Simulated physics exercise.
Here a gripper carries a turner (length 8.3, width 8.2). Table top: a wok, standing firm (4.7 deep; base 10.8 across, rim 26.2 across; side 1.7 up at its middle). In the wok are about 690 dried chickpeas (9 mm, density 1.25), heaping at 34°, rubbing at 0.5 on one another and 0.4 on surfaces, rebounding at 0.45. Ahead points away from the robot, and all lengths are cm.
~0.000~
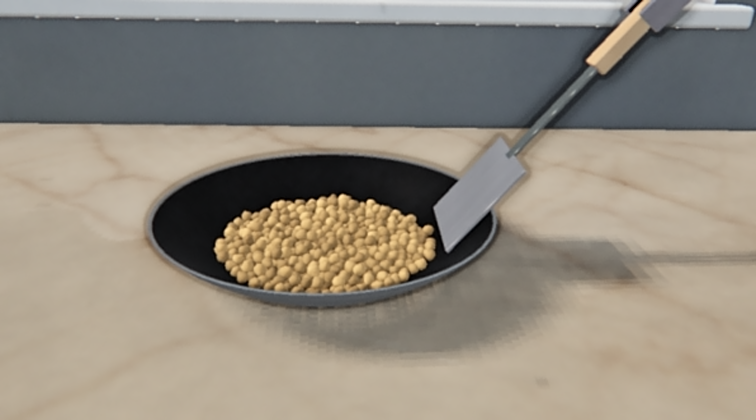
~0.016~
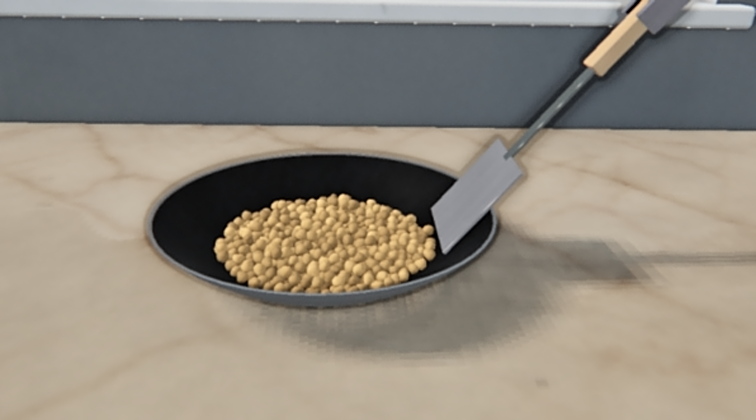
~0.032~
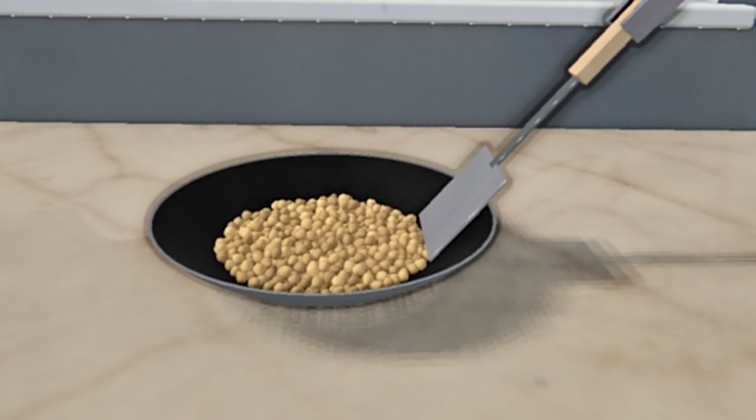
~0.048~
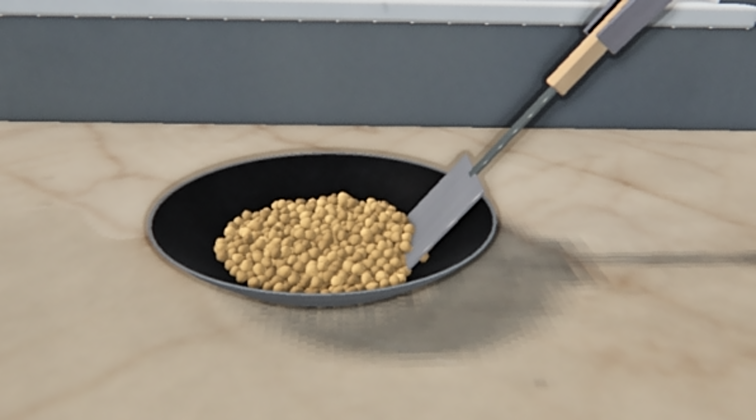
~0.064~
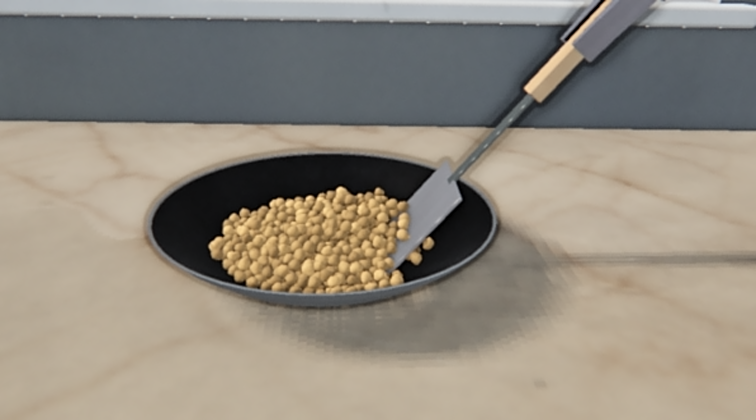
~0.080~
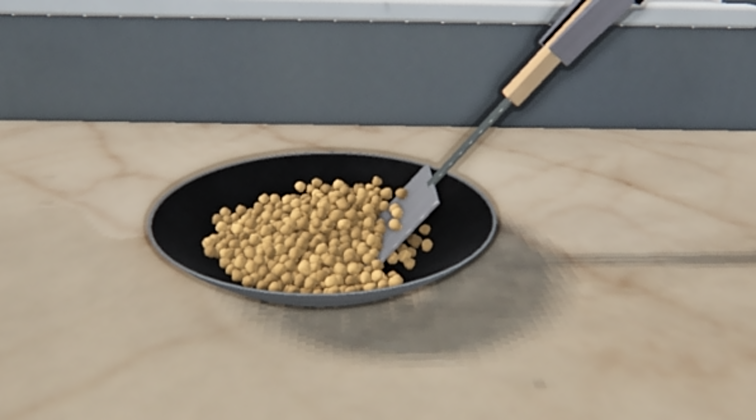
A turner held by a gripper moves left through the chickpeas in a black wok.
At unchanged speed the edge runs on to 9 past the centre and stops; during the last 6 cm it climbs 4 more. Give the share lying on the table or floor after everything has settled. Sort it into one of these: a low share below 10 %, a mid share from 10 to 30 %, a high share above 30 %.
A high share, above 30 %.
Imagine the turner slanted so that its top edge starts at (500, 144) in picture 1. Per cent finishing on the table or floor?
Spill: Approx. 40 per cent.
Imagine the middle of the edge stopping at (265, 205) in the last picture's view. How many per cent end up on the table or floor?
About 15 per cent.
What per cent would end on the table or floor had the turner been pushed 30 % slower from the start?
20 per cent, about.
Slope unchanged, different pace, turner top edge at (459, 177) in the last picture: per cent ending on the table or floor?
Some 25 percent.
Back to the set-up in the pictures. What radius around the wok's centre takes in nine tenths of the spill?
65 cm.
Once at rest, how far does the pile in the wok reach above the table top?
It reaches roughly 4.5 cm.
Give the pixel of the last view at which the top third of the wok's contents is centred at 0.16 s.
(256, 205).
After 0.12 s, sloping 51°, highest piece 8 above the table; 689 in the wok.
After 0.16 s, sloping 51°, highest piece 9 above the table; 686 in the wok, 3 on the blade or in flight.
After 0.38 s, sloping 51°, highest piece 10 above the table; 434 in the wok, 135 on the table or floor, 120 on the blade or in flight.
After 1.43 s, sloping 51°, highest piece 4 above the table; 434 in the wok, 255 on the table or floor.
In the end, 434 in the wok, 255 on the table or floor. That is 37 % on the table or floor.
